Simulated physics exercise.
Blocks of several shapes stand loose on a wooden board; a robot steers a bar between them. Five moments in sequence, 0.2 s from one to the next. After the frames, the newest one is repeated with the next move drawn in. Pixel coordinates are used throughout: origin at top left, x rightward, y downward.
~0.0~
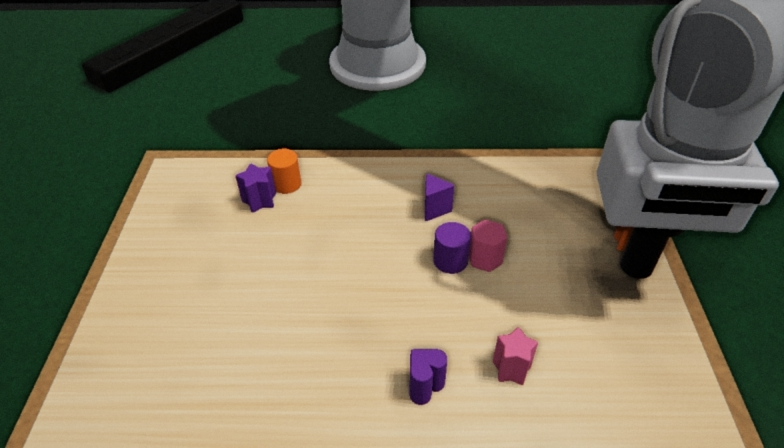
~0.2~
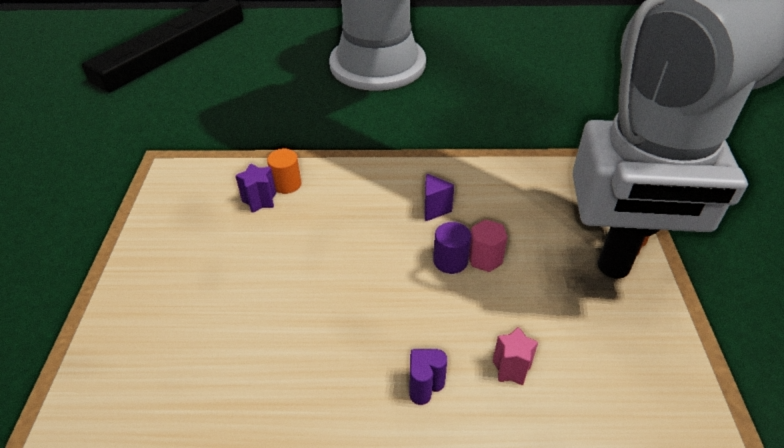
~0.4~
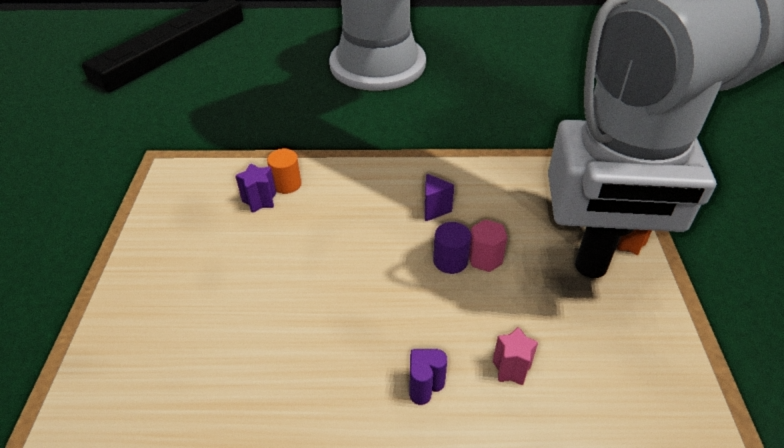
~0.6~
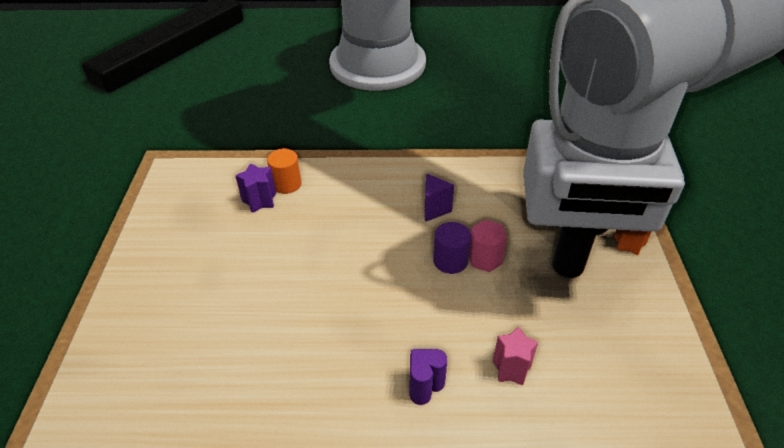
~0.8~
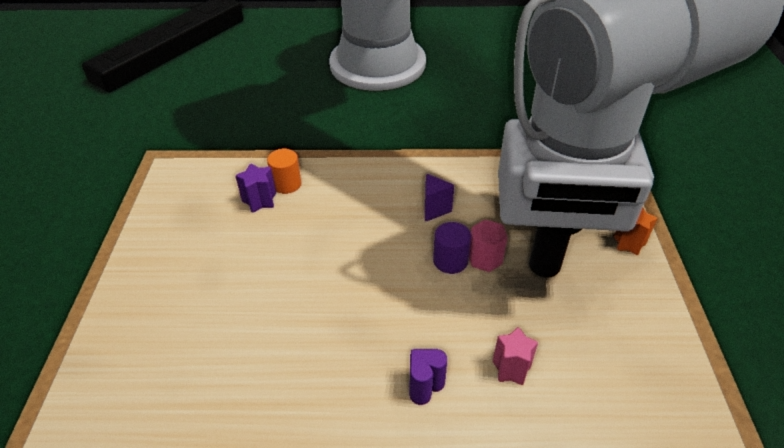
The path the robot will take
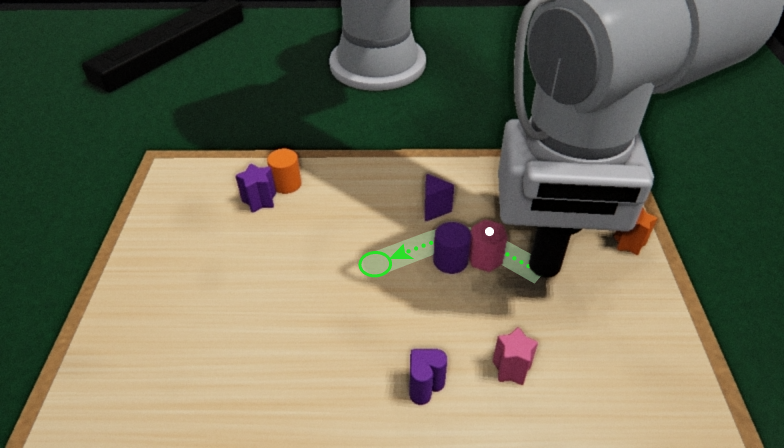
On a wooden board scattered with purple, orange and pink blocks, a gray robot arm slid its black bar steadily left from the right edge, nearing the pink hexagon, while the blocks stayed still.
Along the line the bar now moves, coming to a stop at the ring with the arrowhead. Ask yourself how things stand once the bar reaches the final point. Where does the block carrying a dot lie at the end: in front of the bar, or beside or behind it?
I predict the bar still has it in front.
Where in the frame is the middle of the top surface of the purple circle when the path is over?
At (373, 264).
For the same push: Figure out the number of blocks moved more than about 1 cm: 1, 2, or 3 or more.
It's going to be two.
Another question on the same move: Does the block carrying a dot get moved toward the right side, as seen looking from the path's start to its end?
It seems not.
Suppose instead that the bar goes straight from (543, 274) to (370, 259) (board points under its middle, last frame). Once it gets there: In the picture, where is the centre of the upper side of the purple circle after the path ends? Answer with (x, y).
Near (379, 209).
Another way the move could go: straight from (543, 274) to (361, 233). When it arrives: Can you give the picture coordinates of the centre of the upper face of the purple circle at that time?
Around pixel (372, 234).
Drawn move, from (543, 274) over (488, 244) and (430, 243) to (375, 264); the dot is on the pink hexagon.
The first path, step by step. One third of the way, bar at (489, 236); purple circle at (431, 235); pink hexagon at (462, 224), turned 20° anticlockwise.
Two thirds of the way, bar at (430, 235); purple circle at (387, 254); pink hexagon at (403, 229), turned 35° anticlockwise.
At the end, bar at (375, 256); purple triangular block still; purple circle at (373, 264); pink hexagon at (341, 242).
